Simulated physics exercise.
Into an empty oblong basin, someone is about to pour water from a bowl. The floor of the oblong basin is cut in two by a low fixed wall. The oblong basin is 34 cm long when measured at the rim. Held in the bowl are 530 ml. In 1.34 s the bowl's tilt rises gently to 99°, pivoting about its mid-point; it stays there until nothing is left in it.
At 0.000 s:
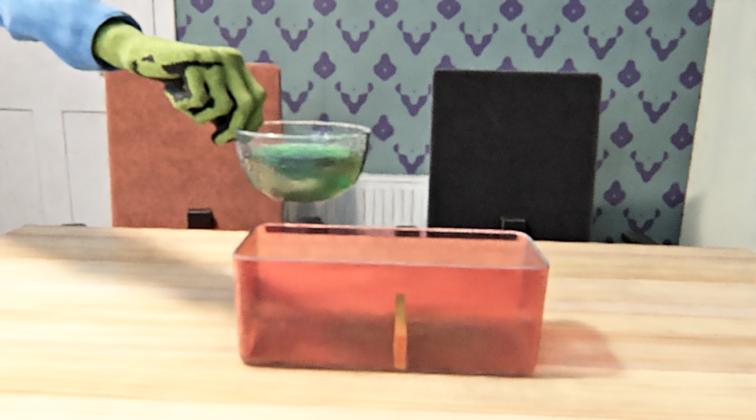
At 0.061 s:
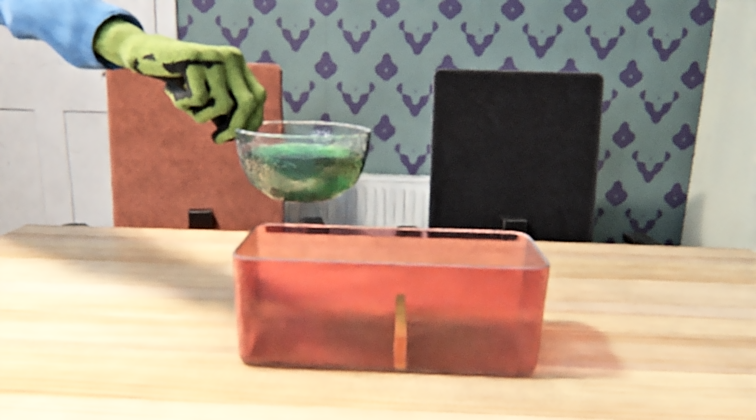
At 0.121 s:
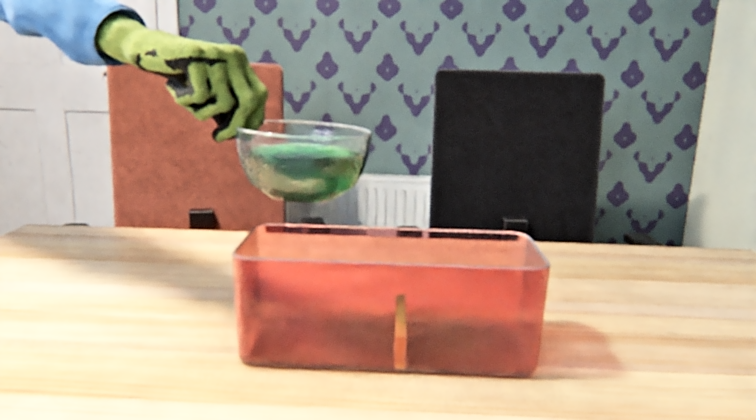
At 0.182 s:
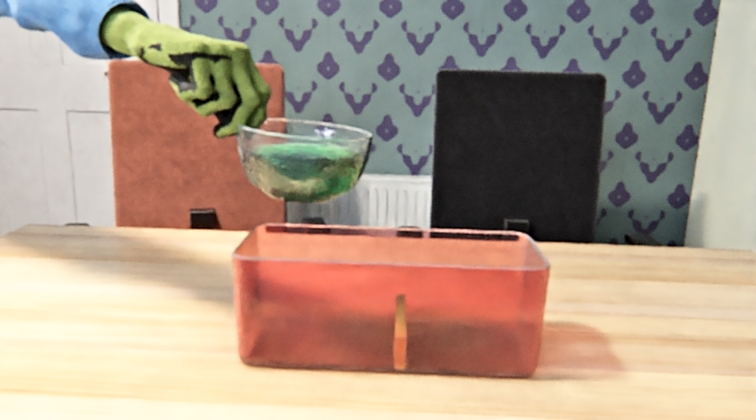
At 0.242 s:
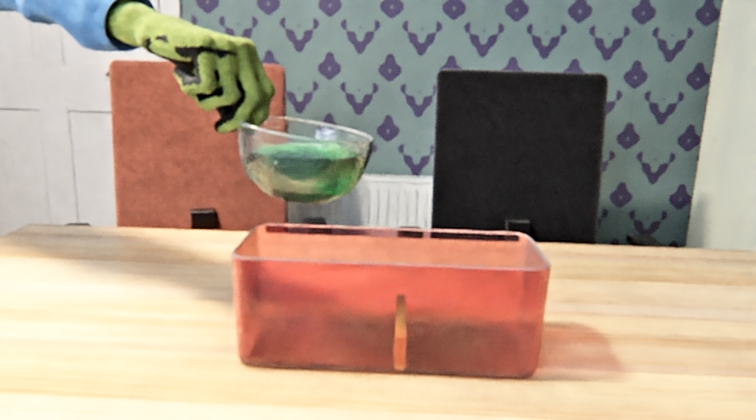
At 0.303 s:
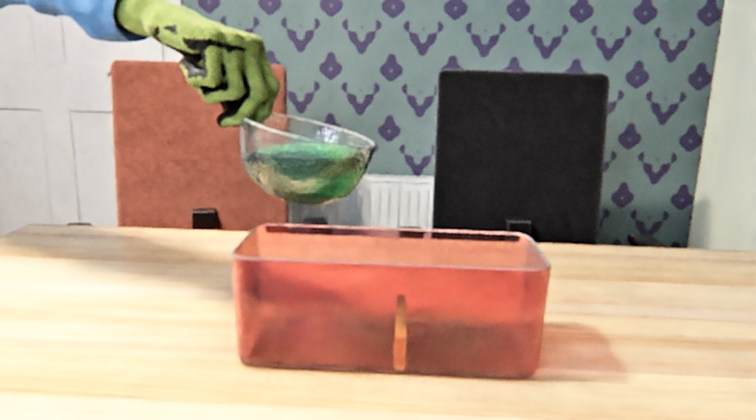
At first, a green-gloved hand holds a clear glass bowl of green water level above an empty, see-through red oblong basin on a wooden table. The hand then slowly tilts the bowl, its right rim dipping slightly while the left side rises, and the water stays inside the bowl.
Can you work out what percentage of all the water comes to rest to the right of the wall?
I would put it at 62 per cent.
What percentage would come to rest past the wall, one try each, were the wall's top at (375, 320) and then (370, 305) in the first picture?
I'd put it at about 85 per cent for the first and about 90 per cent for the second.
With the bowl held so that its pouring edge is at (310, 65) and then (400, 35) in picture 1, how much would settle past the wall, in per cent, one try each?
Respectively about 5 and 90 percent.
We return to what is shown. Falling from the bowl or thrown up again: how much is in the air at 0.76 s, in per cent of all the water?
Some 22 % is the figure.
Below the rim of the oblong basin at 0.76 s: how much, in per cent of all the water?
About 12%.
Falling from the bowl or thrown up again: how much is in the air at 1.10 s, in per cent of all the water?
Around 6 percent of the liquid.
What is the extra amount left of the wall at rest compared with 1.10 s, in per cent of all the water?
Around 14 per cent.
Then, 0.76 s in, the tilt is 60° and 65 per cent is still to pour, 3 is left of the wall and 10 right of it.
Then, 1.10 s in, the tilt is 91° and 9 per cent is still to pour, 23 is left of the wall and 61 right of it.
Then, 1.46 s in, the tilt is 99° and 0 per cent is still to pour, 37 is left of the wall and 62 right of it.
Then, 1.84 s in, the tilt is 99° and 0 per cent is still to pour, 38 is left of the wall and 62 right of it.
Finally, 37 per cent lies left of the wall, 62 right of it and 0 outside.
